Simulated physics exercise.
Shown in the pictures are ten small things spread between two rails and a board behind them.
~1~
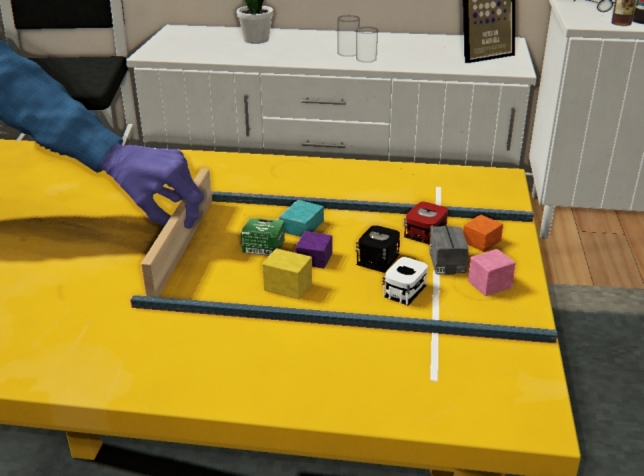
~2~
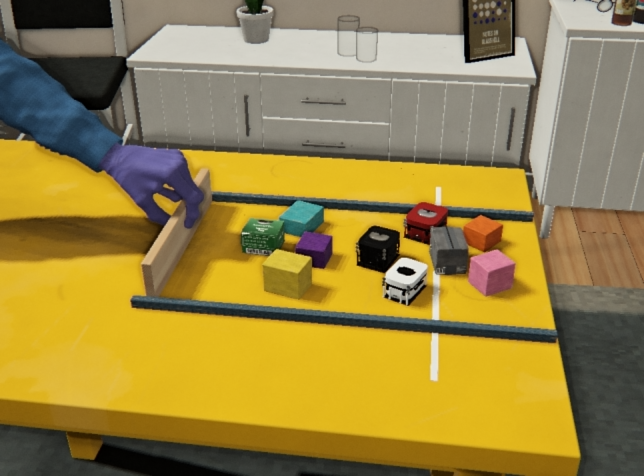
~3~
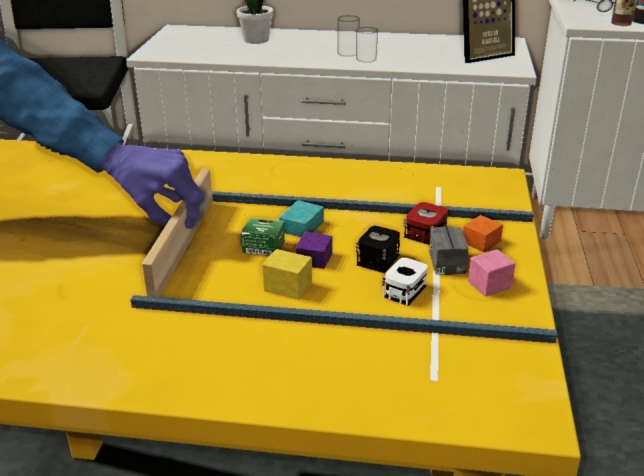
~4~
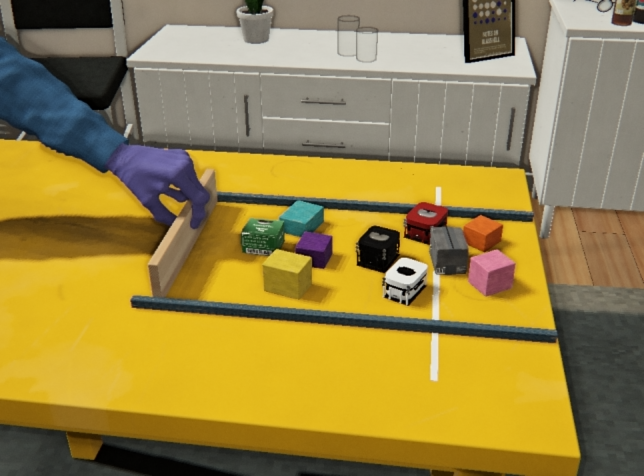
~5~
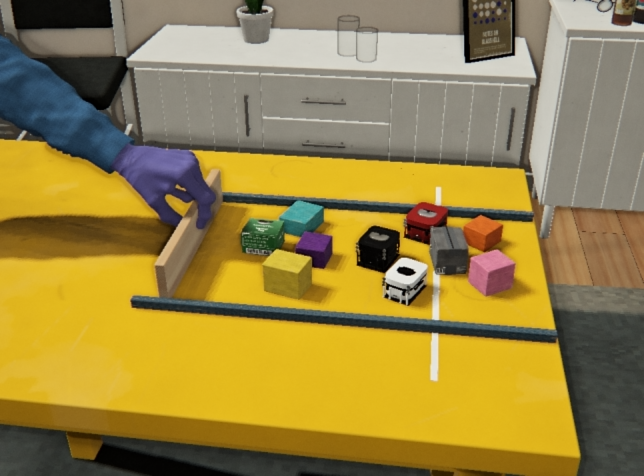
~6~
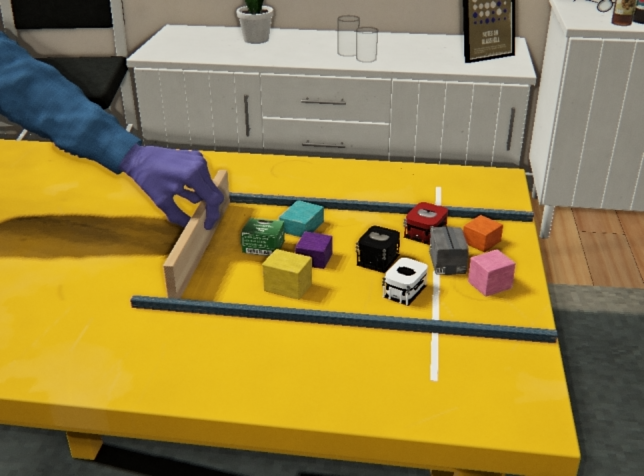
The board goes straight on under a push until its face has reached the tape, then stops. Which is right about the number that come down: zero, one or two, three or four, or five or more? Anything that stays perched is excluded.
The right one is one or two.
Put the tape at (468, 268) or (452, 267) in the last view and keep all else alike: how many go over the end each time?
Counts per try: 4 and 1.
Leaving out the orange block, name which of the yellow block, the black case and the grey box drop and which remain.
Yellow block - safe, black case - safe, grey box - gone.
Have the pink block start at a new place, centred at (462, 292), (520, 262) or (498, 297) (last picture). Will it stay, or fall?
Place by place, it stays on; tumbles off; is kept.
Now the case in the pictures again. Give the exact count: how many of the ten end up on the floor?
Total count: 1.
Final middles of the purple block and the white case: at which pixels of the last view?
One ends up near (492, 262) and the other near (493, 287).
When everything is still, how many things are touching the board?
Count: 3.
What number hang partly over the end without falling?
The total comes out at 0.
Soon after, none off yet; pink block at rest near (492, 273); orange block at rest near (483, 234); grey box at rest near (448, 250).
At rest, the number that fall off is one or two; fallen, grey box.
